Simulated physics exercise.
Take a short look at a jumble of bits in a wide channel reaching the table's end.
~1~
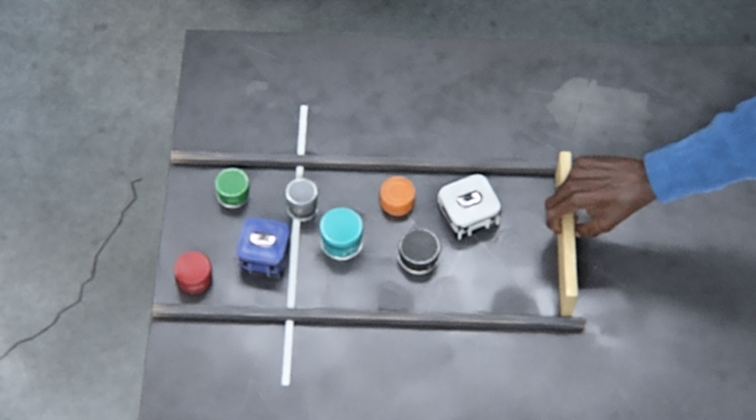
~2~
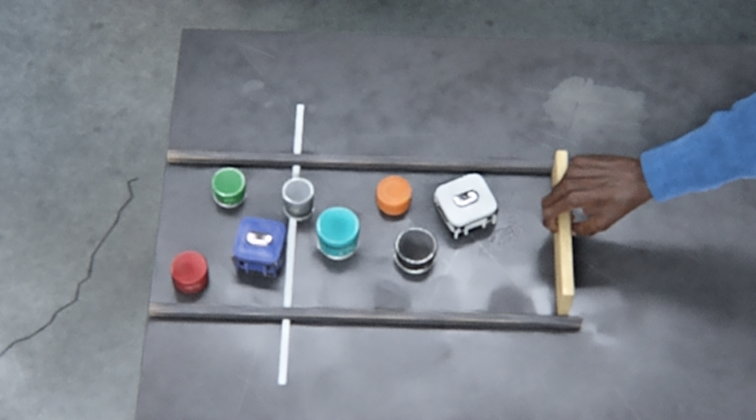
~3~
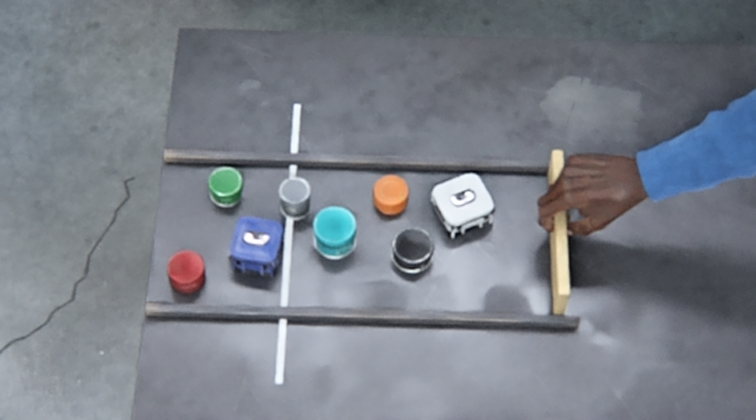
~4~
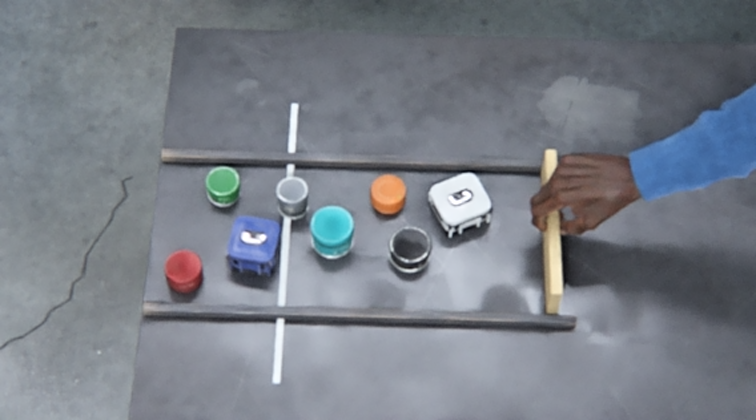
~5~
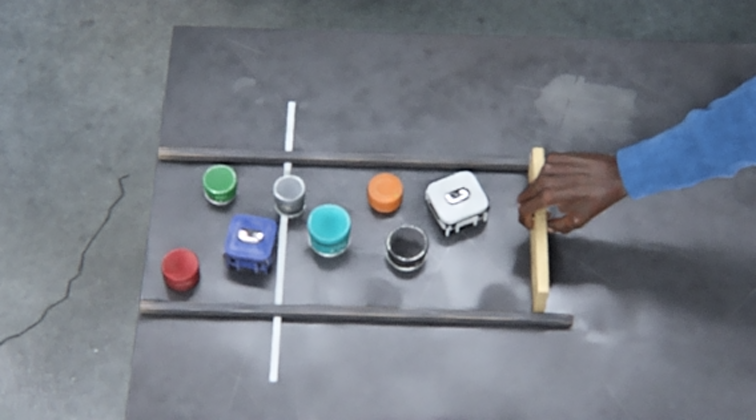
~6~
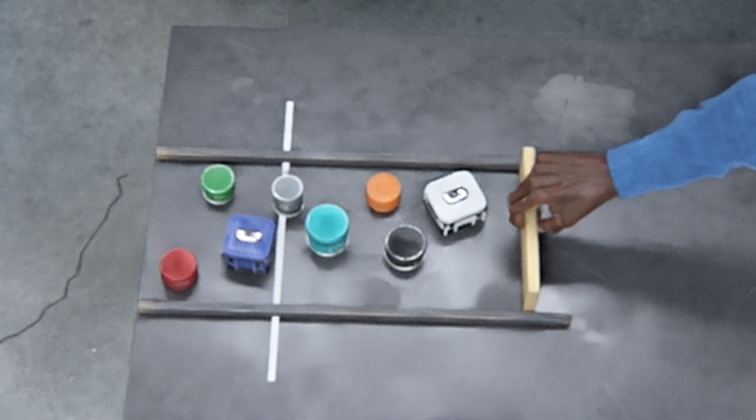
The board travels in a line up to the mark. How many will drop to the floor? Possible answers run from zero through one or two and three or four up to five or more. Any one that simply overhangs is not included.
The right answer is zero.
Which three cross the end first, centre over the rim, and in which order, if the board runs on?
The order goes the green pot, the red tub, and then the grey tin.
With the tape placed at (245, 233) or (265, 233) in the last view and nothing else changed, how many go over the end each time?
On the floor, 1 then 0.
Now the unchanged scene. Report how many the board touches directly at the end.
That makes 2.
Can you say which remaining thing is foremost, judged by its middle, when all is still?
That's the red tub, it ends up nearest.
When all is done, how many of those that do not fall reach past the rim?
Count of overhanging things: 0.
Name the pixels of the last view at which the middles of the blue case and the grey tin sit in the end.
The blue case stops around (199, 252); the grey tin around (197, 201).
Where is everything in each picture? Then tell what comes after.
The first picture shows red tub (193, 273); green pot (233, 188); blue case (264, 247); board (566, 233); tape (295, 238).
The second picture shows green pot (229, 188); black tin (416, 250).
The third picture shows blue case (257, 246); white case (462, 205).
The fourth picture shows red tub (184, 271); grey tin (293, 199).
The fifth picture shows green pot (220, 185); board (539, 229).
The sixth picture shows red tub (179, 269); green pot (219, 184); blue case (250, 244); board (529, 229); tape (281, 234).
Soon after, none off yet; red tub at rest near (179, 269); green pot at rest near (219, 184); blue case at rest near (250, 244).
In the end, the number that fall off is zero.
